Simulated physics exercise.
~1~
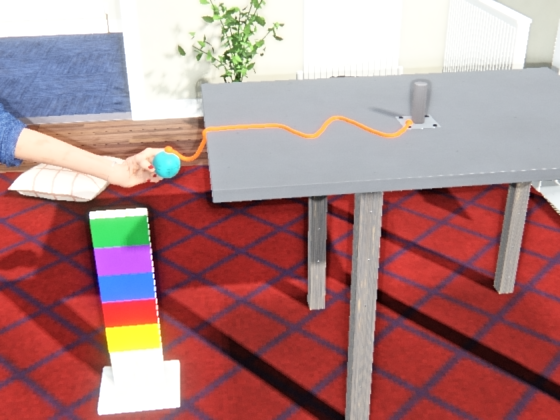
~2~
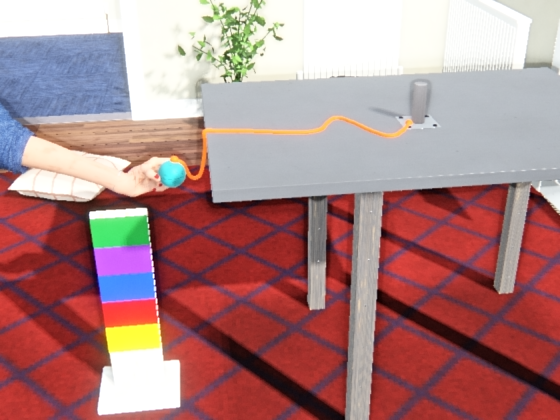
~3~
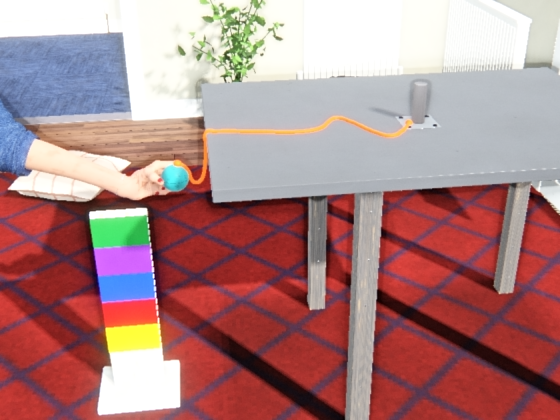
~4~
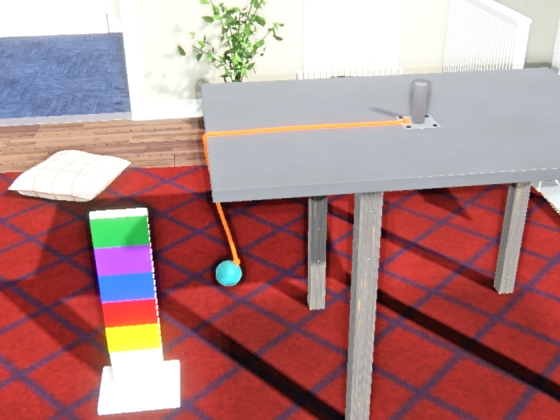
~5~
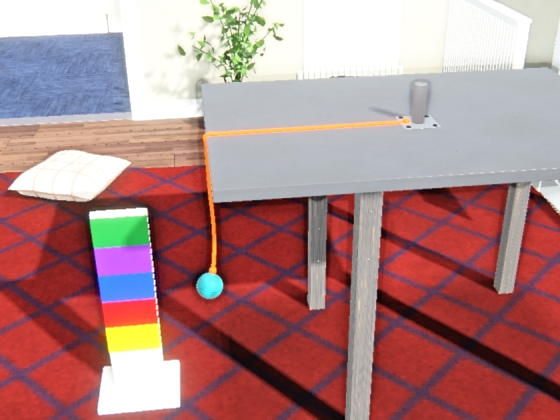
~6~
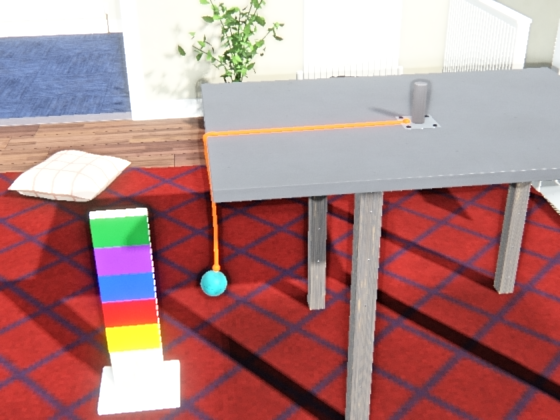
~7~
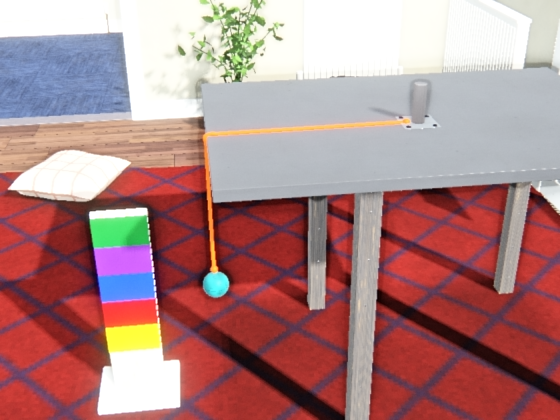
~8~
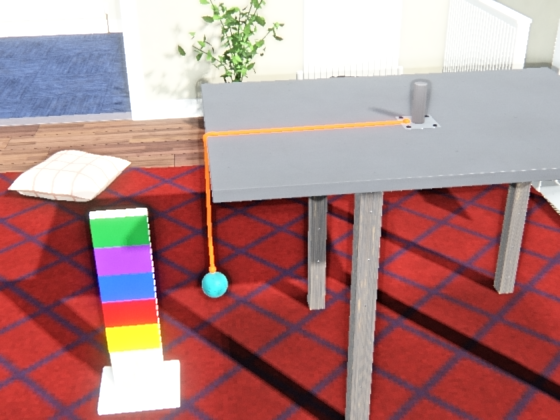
A turquoise ball on an orange lead drops from a hand beside a grey table, swinging briefly, then hanging level with blue.
